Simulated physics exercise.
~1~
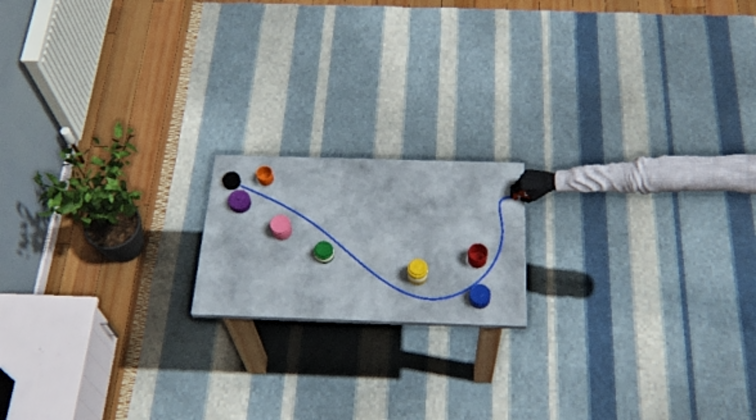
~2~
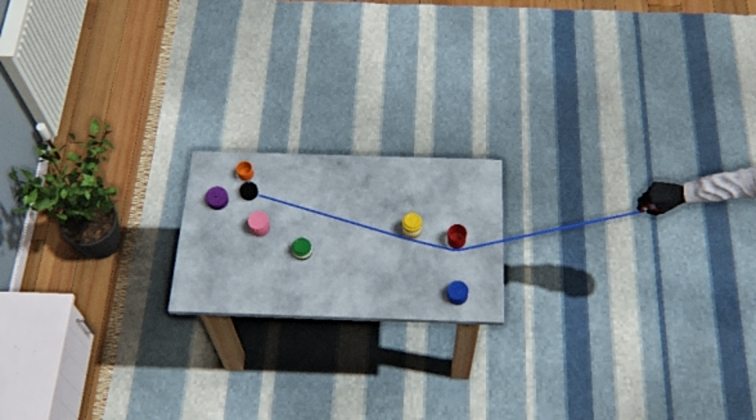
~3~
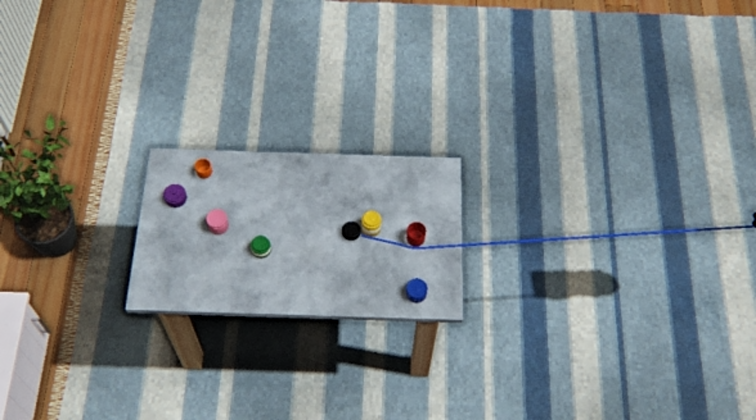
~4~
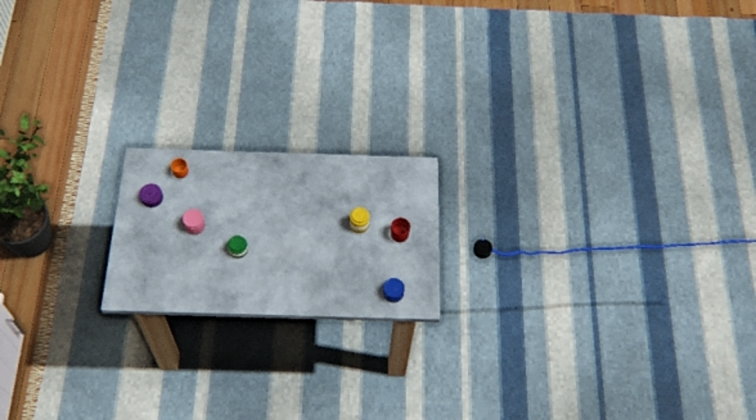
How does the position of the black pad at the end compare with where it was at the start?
At the start the black pad is near the left end of the tabletop, beside the orange and purple containers. By the end it is off the table, beyond the right edge.
